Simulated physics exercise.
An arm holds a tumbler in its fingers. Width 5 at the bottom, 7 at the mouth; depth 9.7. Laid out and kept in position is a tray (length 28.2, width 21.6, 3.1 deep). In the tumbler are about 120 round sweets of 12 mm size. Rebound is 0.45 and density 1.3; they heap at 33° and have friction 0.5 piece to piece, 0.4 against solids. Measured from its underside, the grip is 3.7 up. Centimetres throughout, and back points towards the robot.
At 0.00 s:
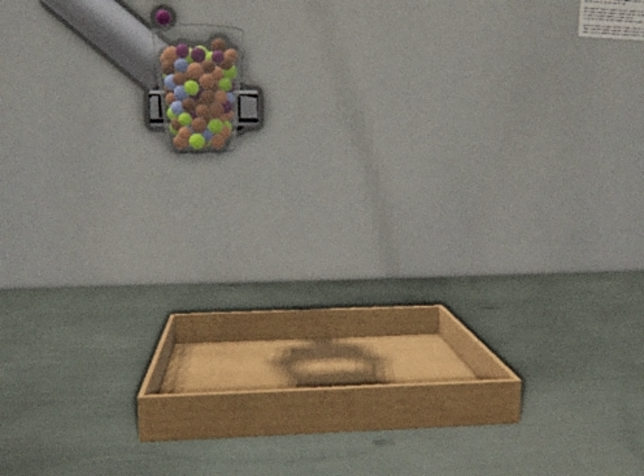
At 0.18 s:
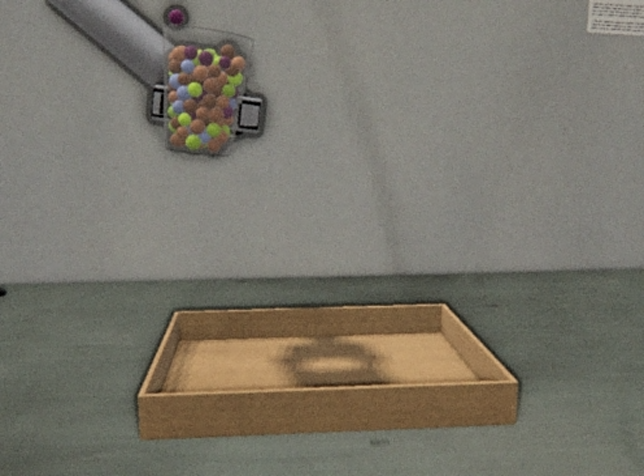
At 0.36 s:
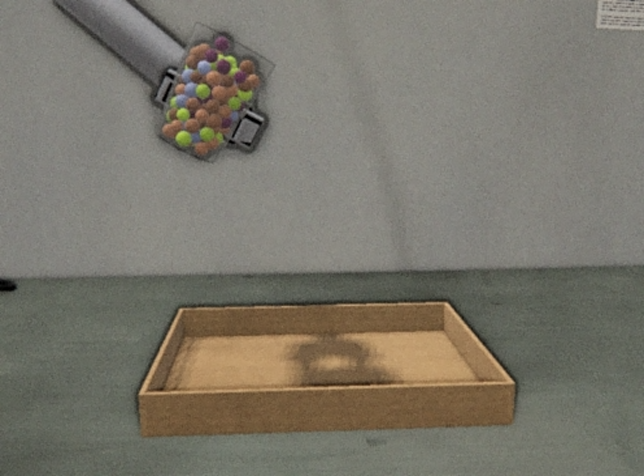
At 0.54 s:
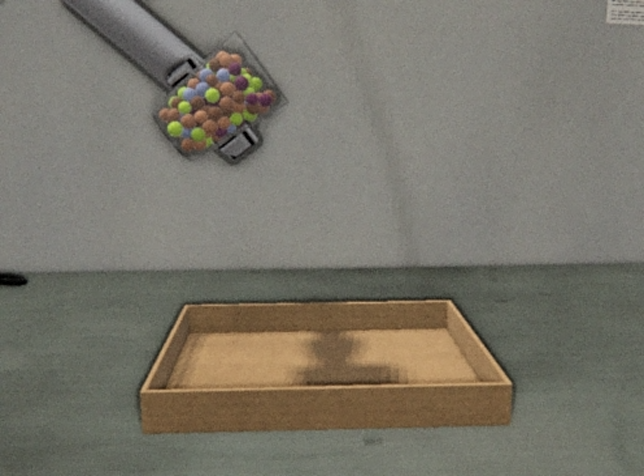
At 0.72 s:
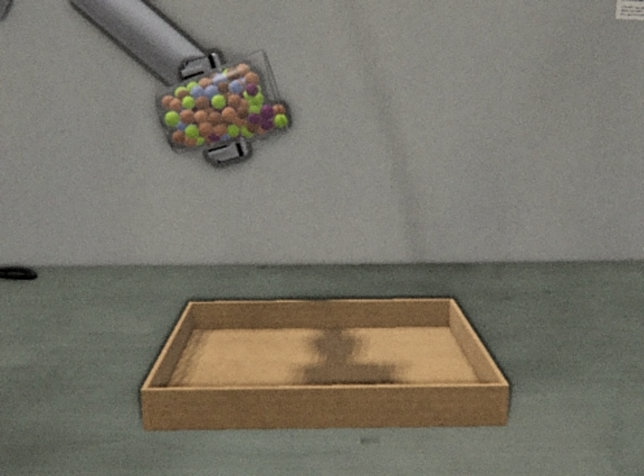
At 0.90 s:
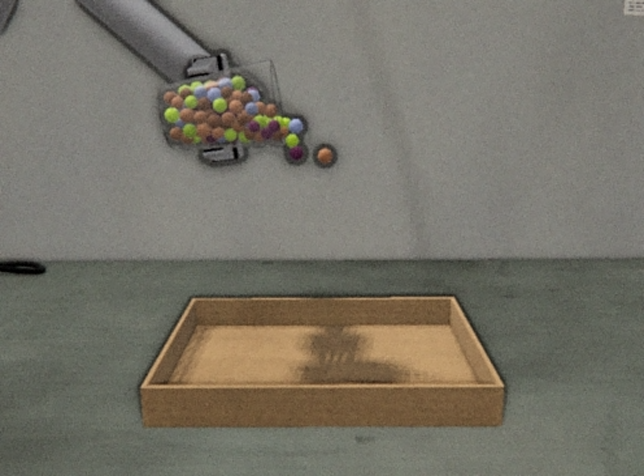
A robot arm tilts a clear tumbler of colourful sweets rightward, and a few tumble out.
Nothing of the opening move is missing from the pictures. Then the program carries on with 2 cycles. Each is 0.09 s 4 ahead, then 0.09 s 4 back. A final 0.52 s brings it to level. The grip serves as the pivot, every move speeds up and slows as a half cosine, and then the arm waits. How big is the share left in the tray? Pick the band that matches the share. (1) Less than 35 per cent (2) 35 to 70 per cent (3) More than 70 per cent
3.
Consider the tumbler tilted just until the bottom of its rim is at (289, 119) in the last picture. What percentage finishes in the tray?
40 %.
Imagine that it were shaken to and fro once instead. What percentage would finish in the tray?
75 %.
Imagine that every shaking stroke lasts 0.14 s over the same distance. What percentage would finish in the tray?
About 70 per cent, then.
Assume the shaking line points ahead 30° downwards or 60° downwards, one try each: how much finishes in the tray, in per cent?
I'd say close to 55 percent for the first and close to 35 percent for the second.
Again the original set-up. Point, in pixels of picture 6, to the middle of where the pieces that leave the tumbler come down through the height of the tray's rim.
Near (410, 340).
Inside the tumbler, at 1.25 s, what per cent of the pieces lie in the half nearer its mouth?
Roughly 100 per cent.
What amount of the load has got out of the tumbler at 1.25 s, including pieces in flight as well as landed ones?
So far around 80 % is out.
By 1.25 s, tilted 82° forward, highest piece 24 above the table; 82 in the tray, 27 in the tumbler, 16 in flight or on a rim.
By 1.60 s, tilted 21° forward, highest piece 26 above the table; 102 in the tray, 17 in the tumbler, 6 on the table or floor.
By 1.98 s, level, highest piece 23 above the table; 102 in the tray, 17 in the tumbler, 6 on the table or floor.
By 3.03 s, level, highest piece 23 above the table; 102 in the tray, 17 in the tumbler, 6 on the table or floor.
Final count, 102 in the tray, 17 in the tumbler, 6 on the table or floor. That is 82 % in the tray.
